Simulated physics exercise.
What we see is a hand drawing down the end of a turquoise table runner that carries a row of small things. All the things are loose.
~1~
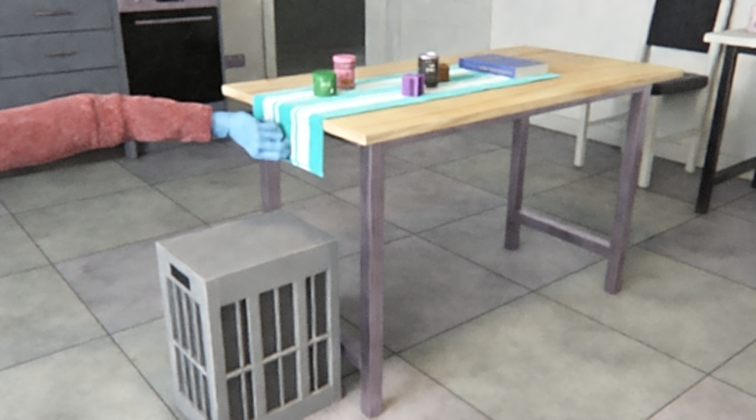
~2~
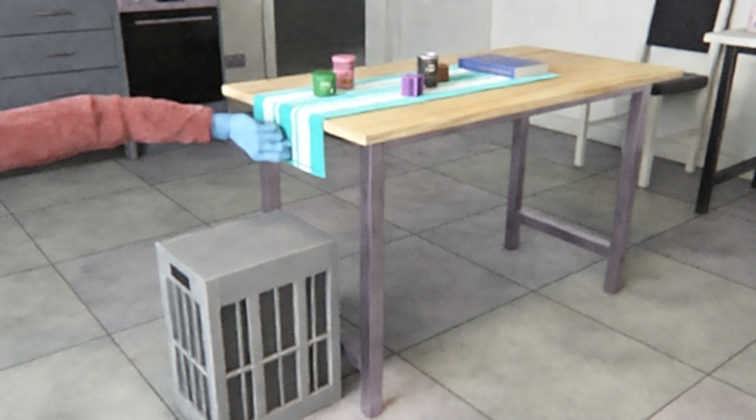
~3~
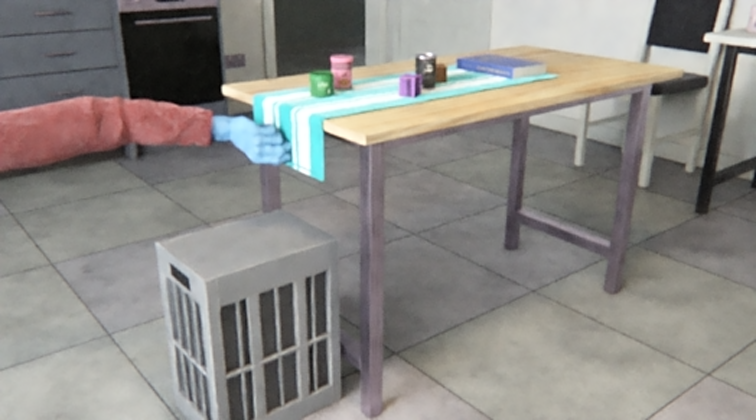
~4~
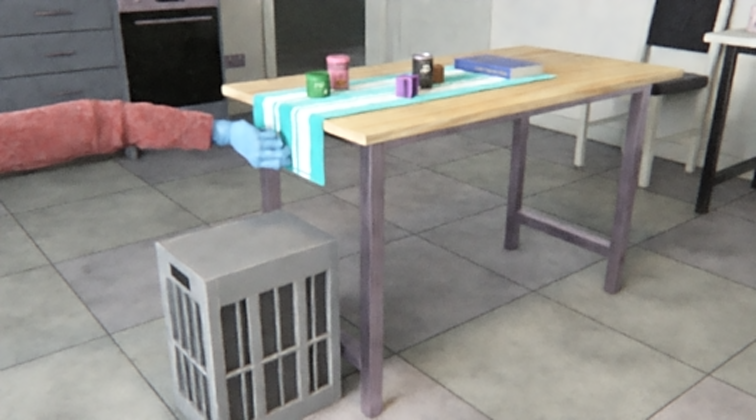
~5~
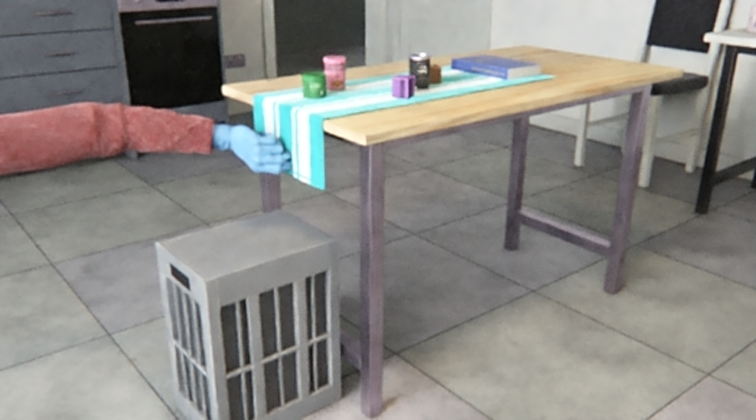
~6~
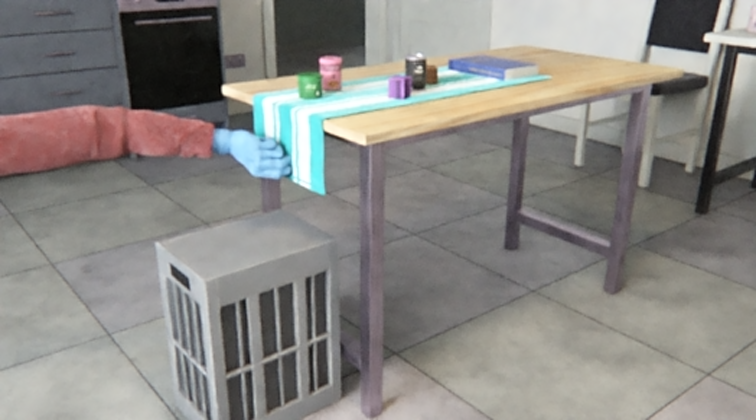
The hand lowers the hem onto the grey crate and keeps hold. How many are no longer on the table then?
Over the edge go one.
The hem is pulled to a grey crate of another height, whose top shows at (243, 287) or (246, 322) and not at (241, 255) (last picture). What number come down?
In that case 2 and 3.
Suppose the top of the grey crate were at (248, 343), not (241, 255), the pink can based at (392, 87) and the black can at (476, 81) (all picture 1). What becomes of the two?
The pink can comes down; the black can keeps its place on top.
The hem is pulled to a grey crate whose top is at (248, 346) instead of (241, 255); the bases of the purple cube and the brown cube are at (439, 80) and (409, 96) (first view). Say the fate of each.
The purple cube stays on, the brown cube tumbles off.
A little later, hem near (288, 210); all still up.
Next, hem on the crate; green pot gone.
When it is over, hem on the crate; green pot gone. The table loses one.
